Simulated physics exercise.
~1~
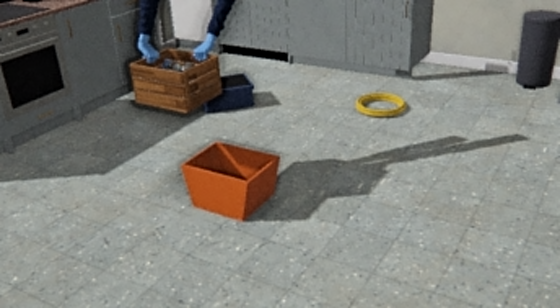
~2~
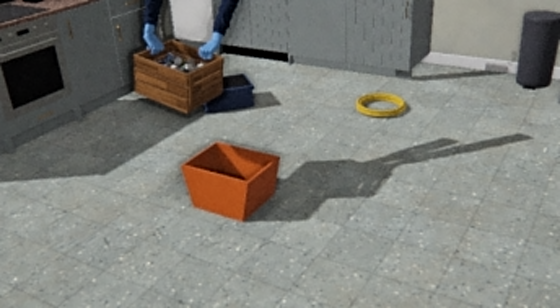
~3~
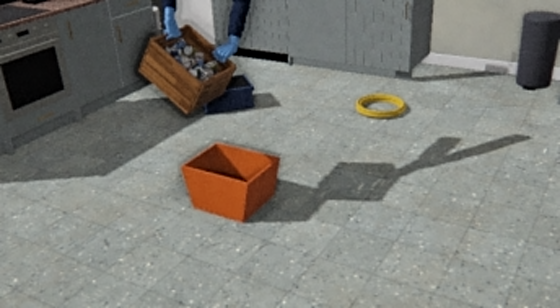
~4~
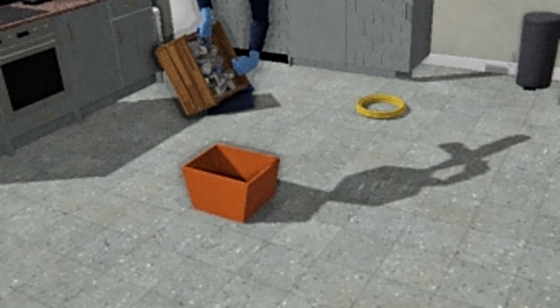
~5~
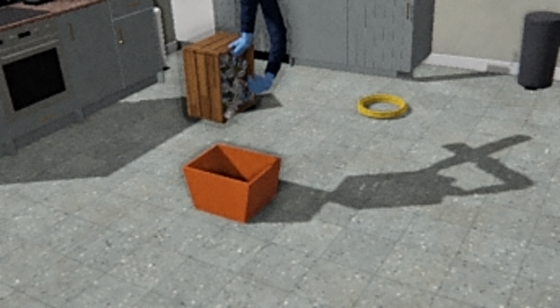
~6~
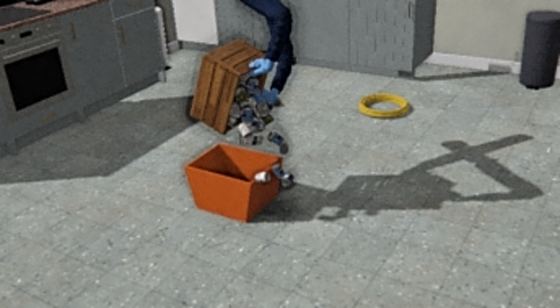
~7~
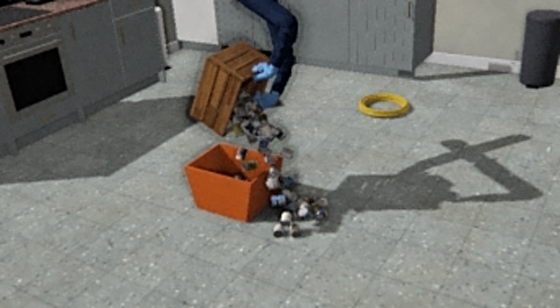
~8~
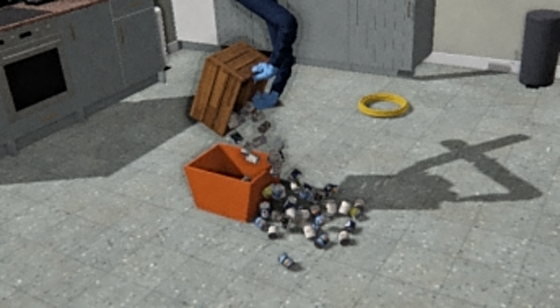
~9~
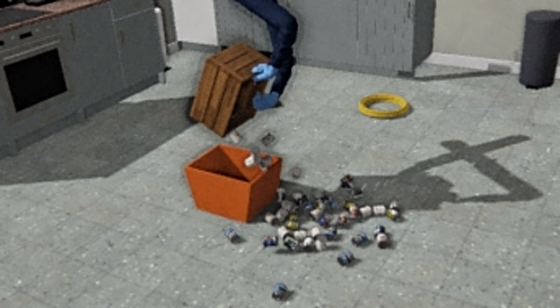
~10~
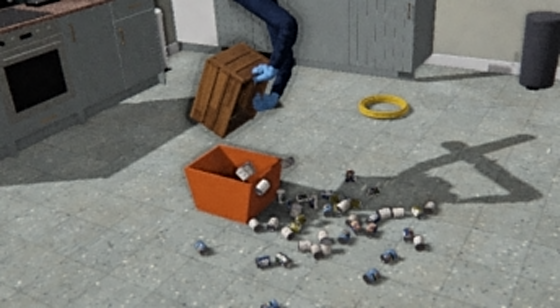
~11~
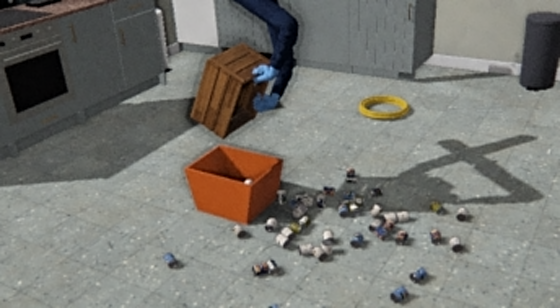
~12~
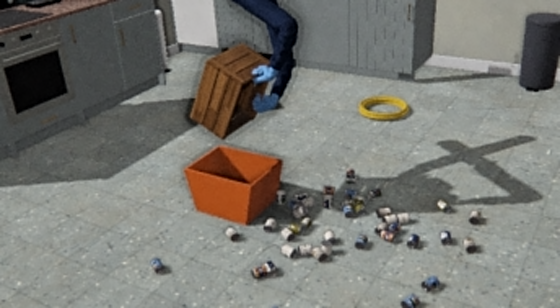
Small tins spill from a tipped wooden box, most scattering across the floor beside an orange basket.
